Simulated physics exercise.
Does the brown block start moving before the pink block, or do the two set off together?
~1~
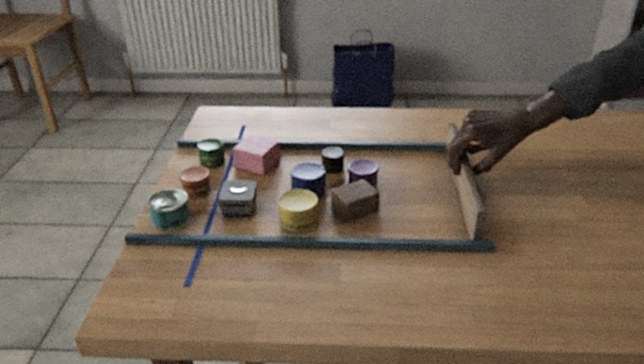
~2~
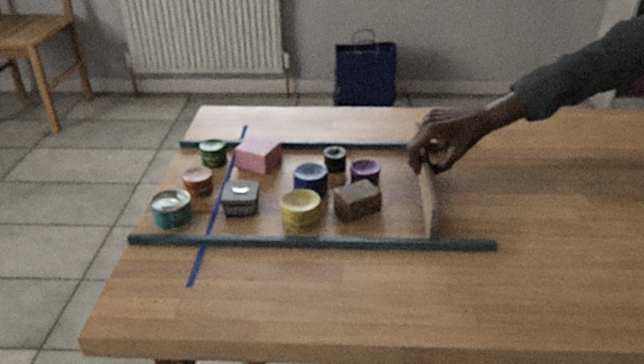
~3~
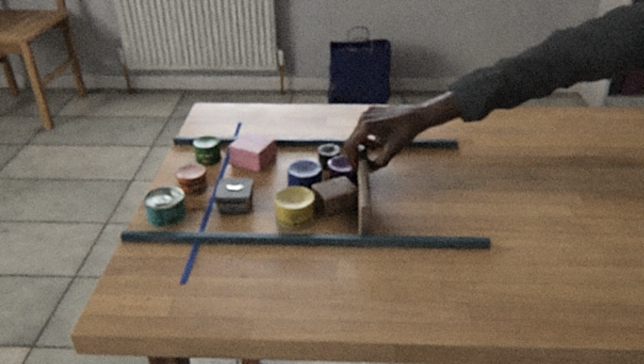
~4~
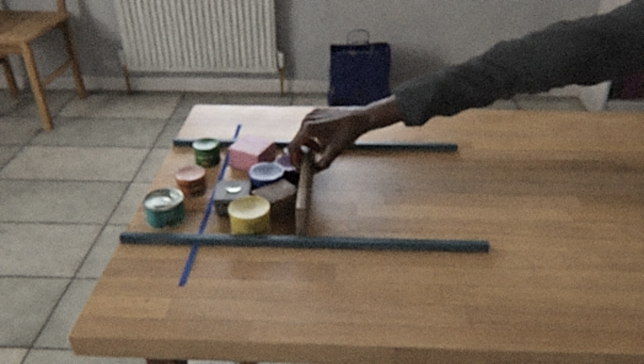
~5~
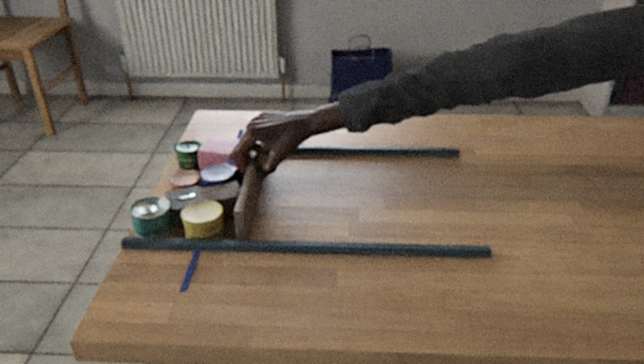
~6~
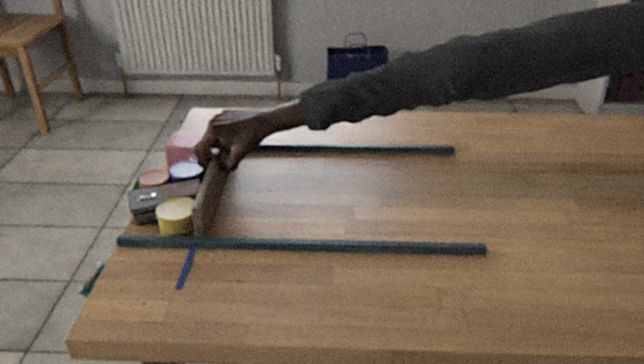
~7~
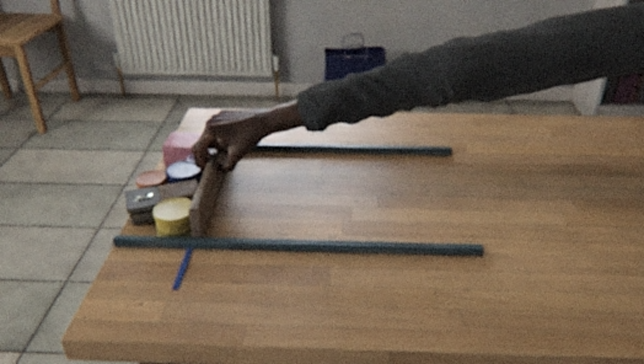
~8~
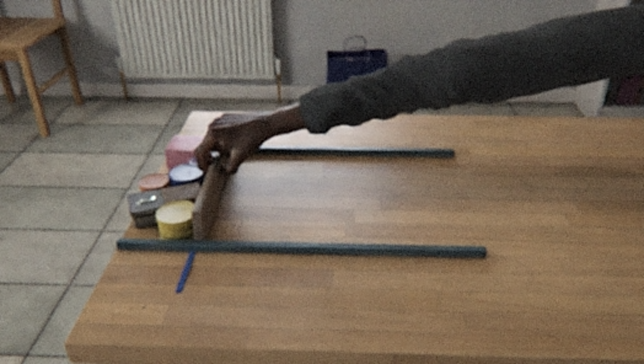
The brown block starts moving first, as the board pushes it left. The pink block stays put until later, when the bunched group is pushed further towards the table's end.
